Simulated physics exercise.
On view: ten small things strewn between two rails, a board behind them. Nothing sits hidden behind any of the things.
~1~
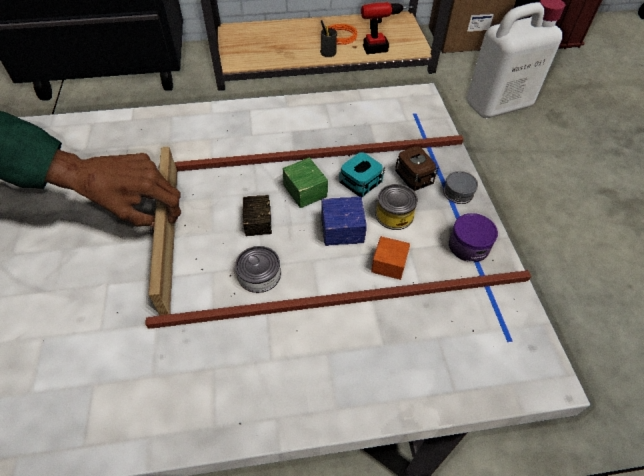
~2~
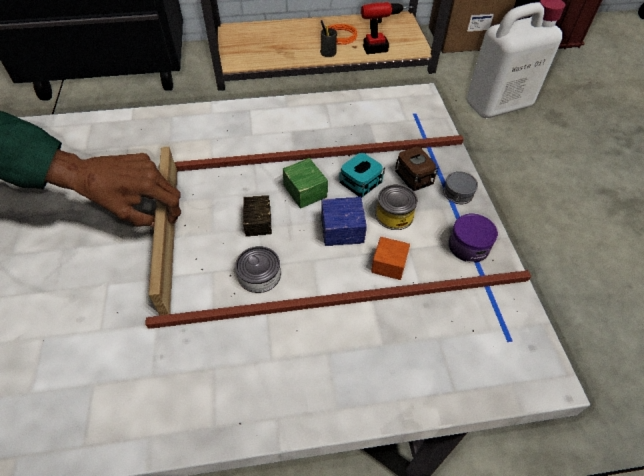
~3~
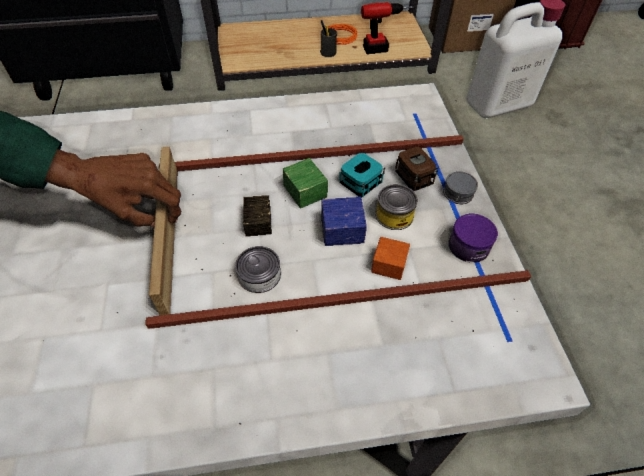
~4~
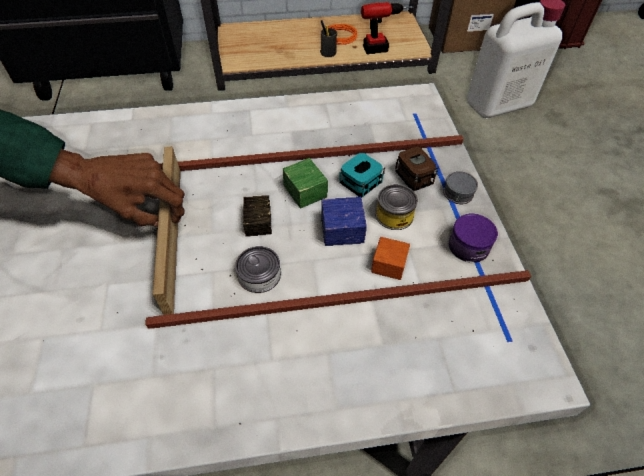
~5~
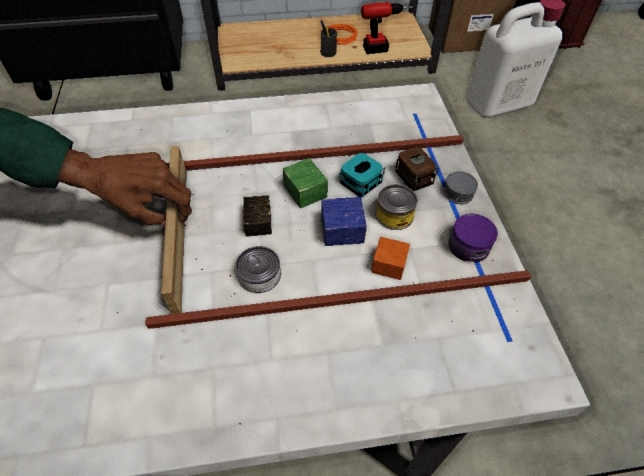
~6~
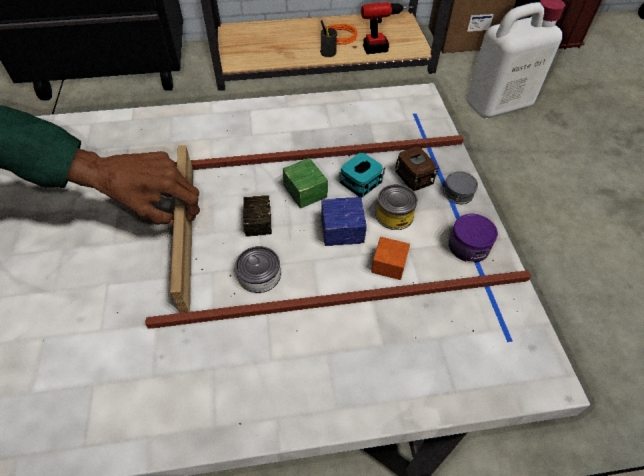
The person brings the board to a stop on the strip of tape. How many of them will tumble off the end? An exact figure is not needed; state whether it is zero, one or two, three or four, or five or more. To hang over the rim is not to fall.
Pieces going over the end will number five at least.
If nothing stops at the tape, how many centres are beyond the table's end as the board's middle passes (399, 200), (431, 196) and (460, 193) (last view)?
1, 4 and 7.
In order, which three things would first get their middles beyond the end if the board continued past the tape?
Order, earliest first: Grey pot, yellow pot, purple tub.
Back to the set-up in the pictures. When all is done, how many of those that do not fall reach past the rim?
The number is 1.
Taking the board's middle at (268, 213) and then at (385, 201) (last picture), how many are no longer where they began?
I count 2 first and 10 after.
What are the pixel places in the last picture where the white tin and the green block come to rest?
In the last picture the white tin sits around (490, 237) and the green block around (464, 164).
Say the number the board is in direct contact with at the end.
All in all, 3.
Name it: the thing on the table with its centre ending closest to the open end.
That's the green block.
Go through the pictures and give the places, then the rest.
The first picture shows grey pot (460, 188); purple tub (472, 238); brown case (416, 168); board (165, 224); tape (453, 206).
The second picture shows purple tub (472, 238); orange block (391, 258).
The third picture shows brown case (416, 169); green block (305, 183).
The fourth picture shows grey pot (460, 188); blue block (343, 221).
The fifth picture shows purple tub (472, 238); board (175, 223).
The sixth picture shows grey pot (460, 188); purple tub (472, 238); brown case (416, 169); board (183, 222); tape (453, 206).
Soon after, none off yet; grey pot at rest near (460, 188); purple tub at rest near (472, 238); brown case at rest near (416, 169).
In the end, the number that fall off is five or more; gone, blue block, turquoise case, orange block, yellow pot, brown case, purple tub and grey pot.
